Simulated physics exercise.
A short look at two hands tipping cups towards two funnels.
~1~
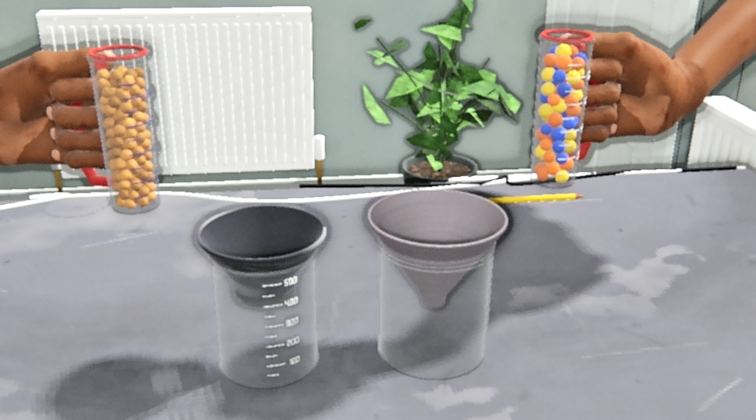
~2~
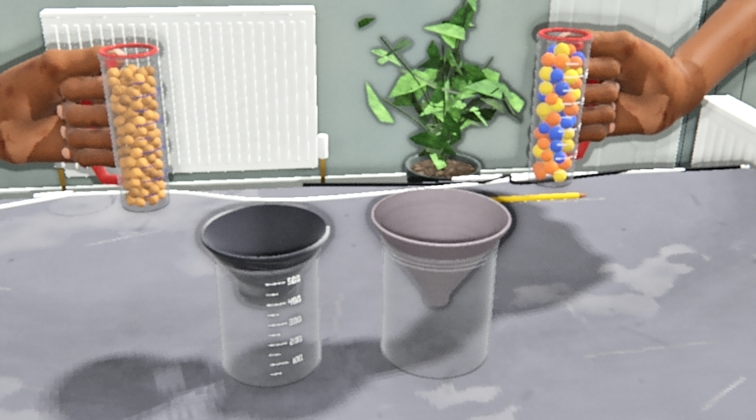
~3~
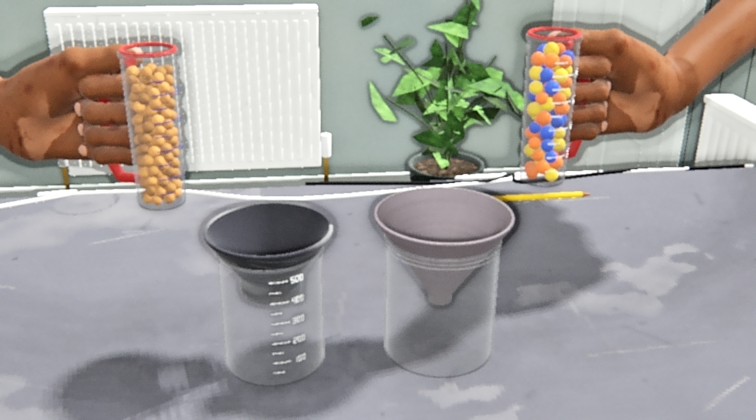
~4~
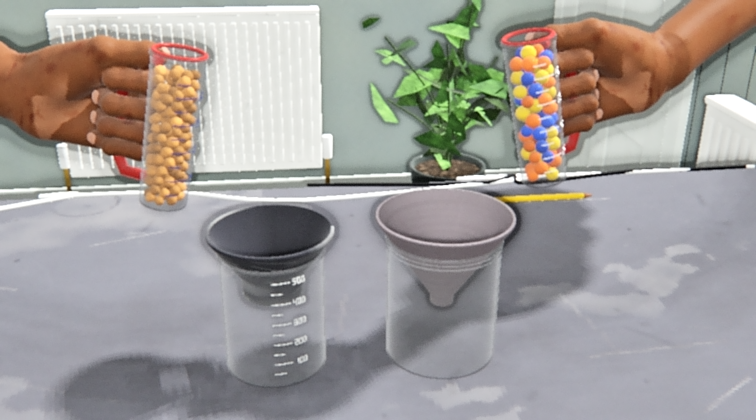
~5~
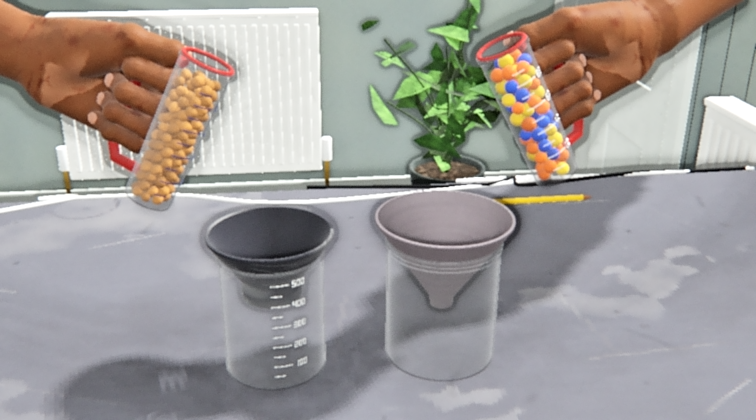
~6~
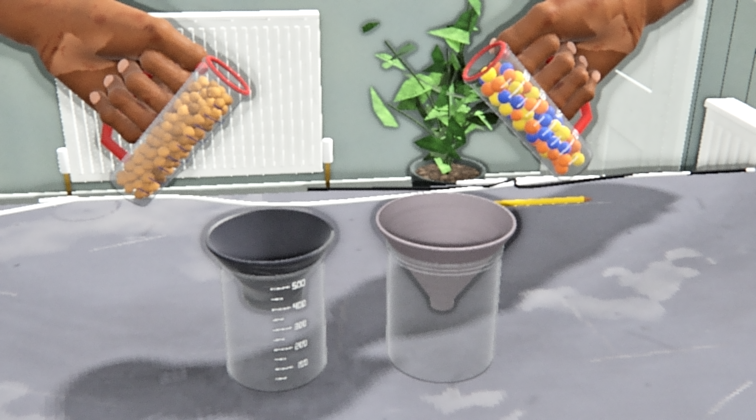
Two hands bring cups of chickpeas and gumballs inward, then tilt them toward each other.
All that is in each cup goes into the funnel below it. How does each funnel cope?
In the end the left one lets everything through, and the right one jams.
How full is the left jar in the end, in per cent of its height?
Roughly 25 in a hundred.
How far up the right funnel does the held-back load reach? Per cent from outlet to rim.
It comes to 70 per cent or so.
Then, 0.20 s past the last view, left, all still in the cup; right, all still in the cup.
Then, 0.46 s past the last view, left, all still in the cup; right, all still in the cup.
Then, 0.73 s past the last view, left, nearly all still in the cup, a small part in or over the funnel, a stray few down in the jar; right, about two thirds still in the cup, about a quarter in or over the funnel.
Finally, left, all down in the jar; right, nearly all stuck in the funnel, a small part down in the jar.
